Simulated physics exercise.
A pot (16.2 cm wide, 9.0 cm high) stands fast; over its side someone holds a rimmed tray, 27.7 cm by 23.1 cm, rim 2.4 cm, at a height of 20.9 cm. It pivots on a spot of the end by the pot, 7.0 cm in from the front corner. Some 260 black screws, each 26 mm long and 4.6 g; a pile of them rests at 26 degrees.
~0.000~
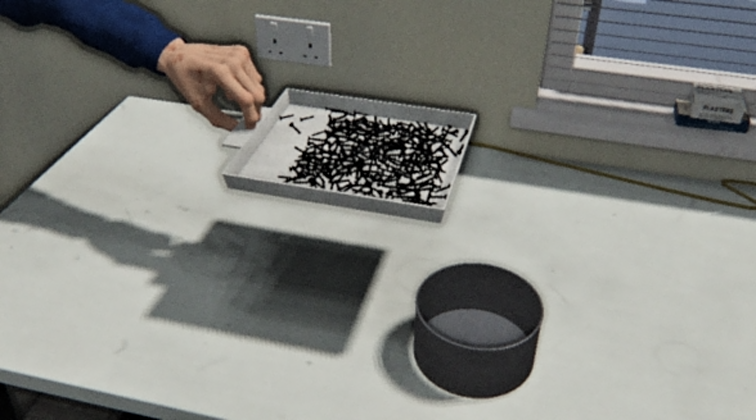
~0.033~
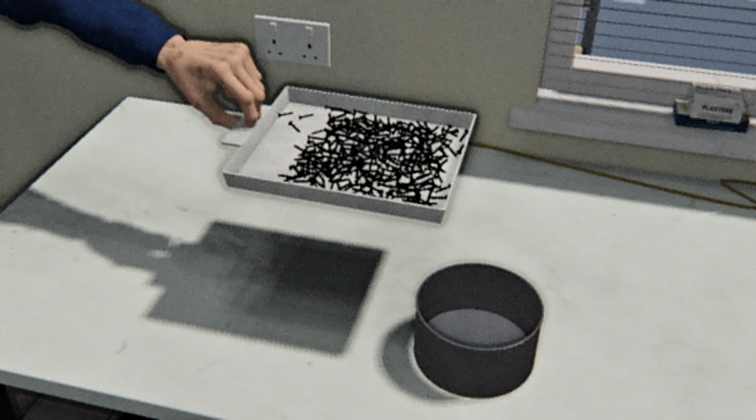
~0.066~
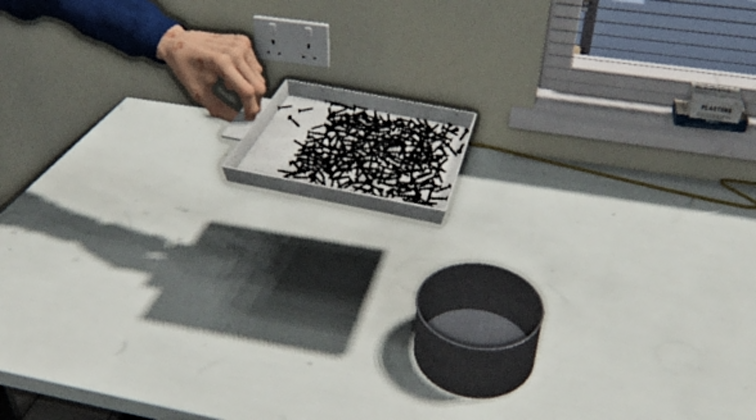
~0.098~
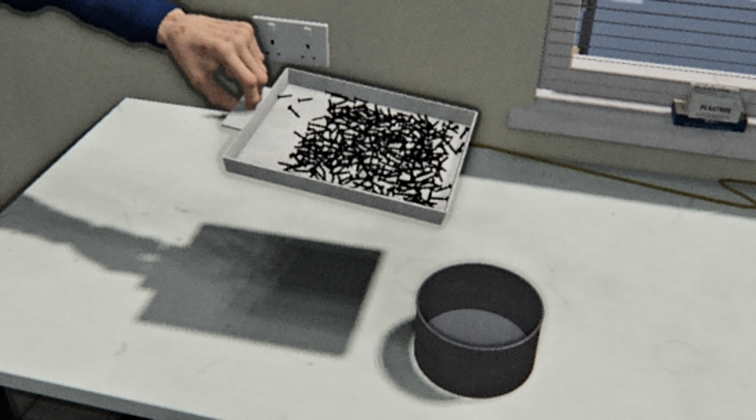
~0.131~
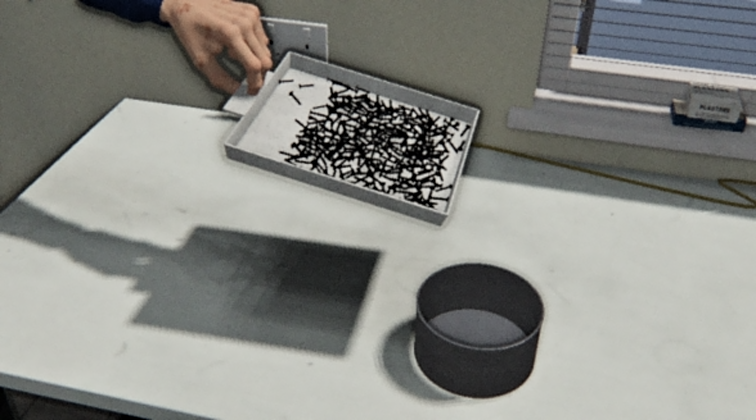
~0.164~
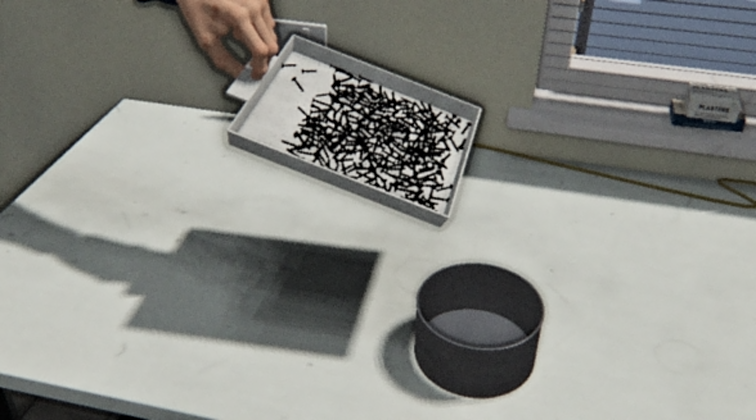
A shallow, rimmed tray strewn with small black screws starts out level above a white table, a hand gripping its left end. The hand rises, lifting that end so the tray slopes increasingly down to the right, while the screws stay spread across it and the dark round pot remains still.
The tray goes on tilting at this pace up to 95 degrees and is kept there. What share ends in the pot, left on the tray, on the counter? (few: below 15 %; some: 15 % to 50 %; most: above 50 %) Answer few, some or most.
In the pot: Most; left on the tray: Few; on the counter: Some.
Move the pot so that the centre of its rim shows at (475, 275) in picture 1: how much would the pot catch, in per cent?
Some 60 per cent.
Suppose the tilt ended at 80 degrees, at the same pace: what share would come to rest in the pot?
It would be near 65 per cent.
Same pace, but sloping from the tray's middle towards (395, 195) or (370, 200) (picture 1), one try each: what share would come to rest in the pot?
Some 90 and 40 per cent.
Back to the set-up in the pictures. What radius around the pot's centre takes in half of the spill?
Some 16 cm.
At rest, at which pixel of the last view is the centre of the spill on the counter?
Near (565, 323).
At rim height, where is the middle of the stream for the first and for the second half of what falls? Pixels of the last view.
First near (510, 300), later near (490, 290).
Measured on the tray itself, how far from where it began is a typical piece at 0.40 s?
Some 3 cm.
After 0.40 s, tilt 56 degrees; the tray holds 100 %, the pot 0 %.
Then, at 0.56 s, tilt 83 degrees; the tray holds 90 %, the pot 0 %.
After 0.84 s, tilt 95 degrees; the tray holds 5 %, the pot 60 %.
In the end, at 1.8 s, pot 70 %, tray 0 %, counter 30 %.
